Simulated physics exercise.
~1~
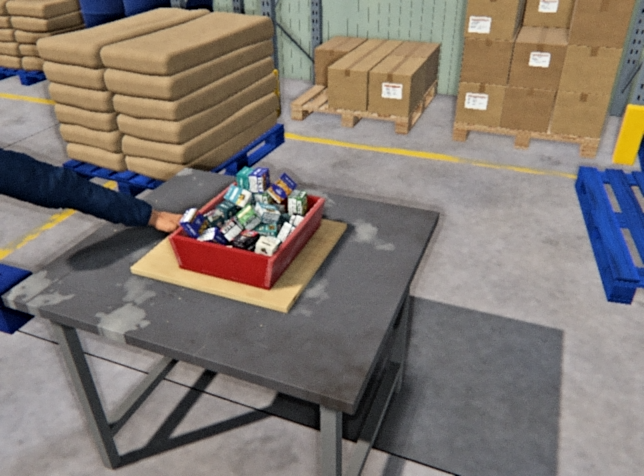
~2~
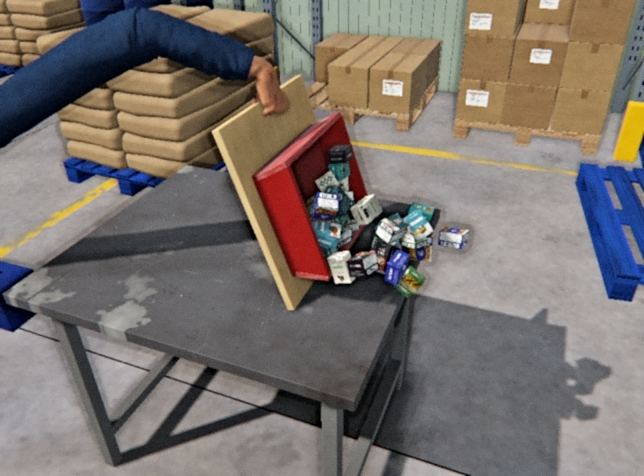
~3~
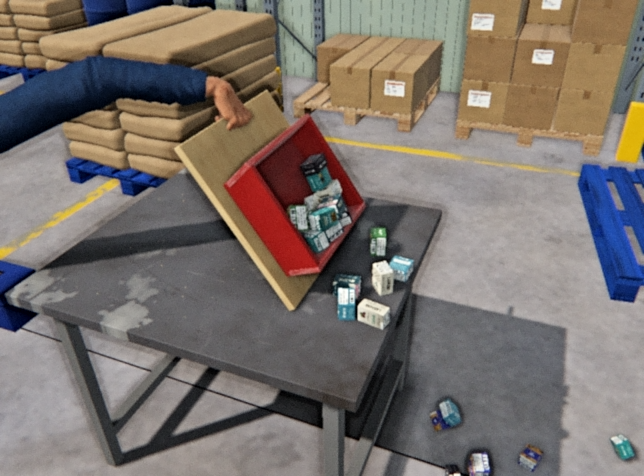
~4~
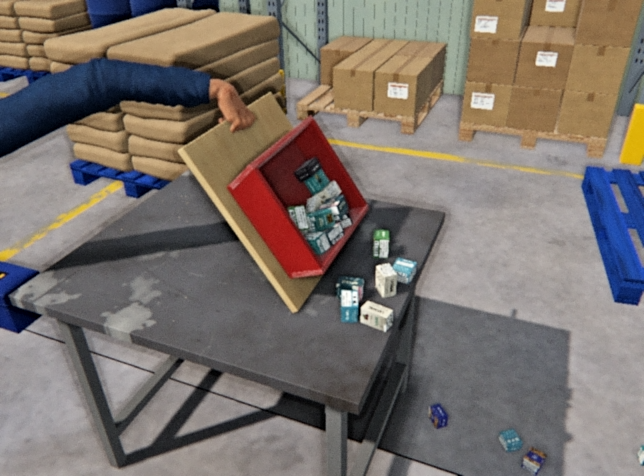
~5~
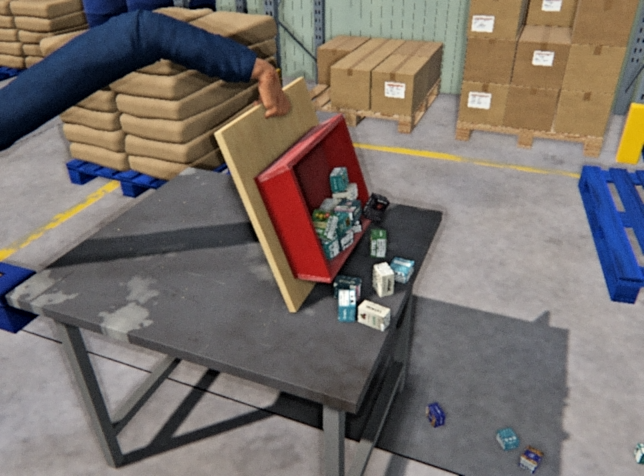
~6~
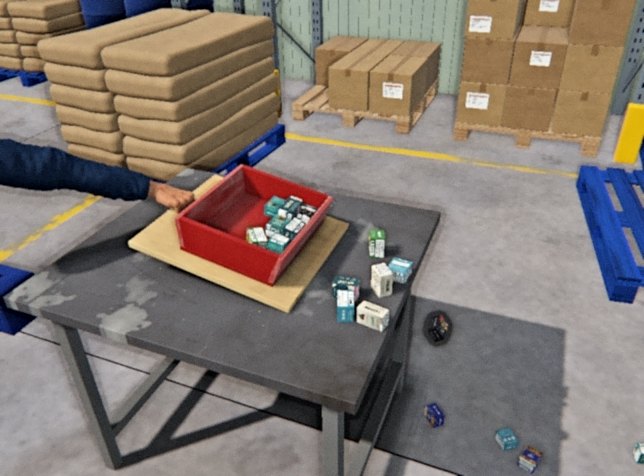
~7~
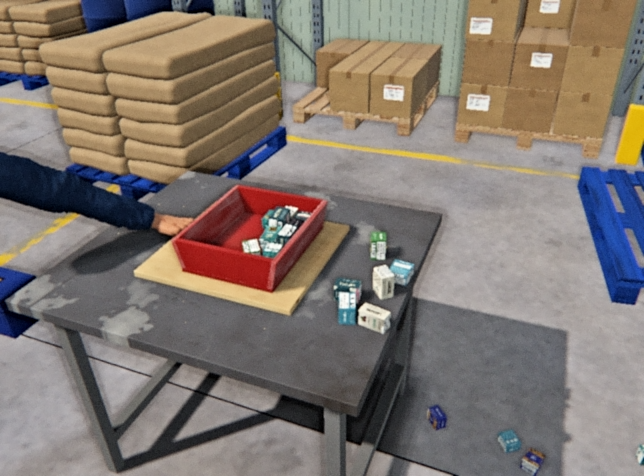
The footage shows a hand lifting the left end of a board on a table, steeply tilting the red box fixed to it so many small cartons spill onto the tabletop and floor. The board dips partway, rises again and is lowered flat, leaving some cartons inside the box.
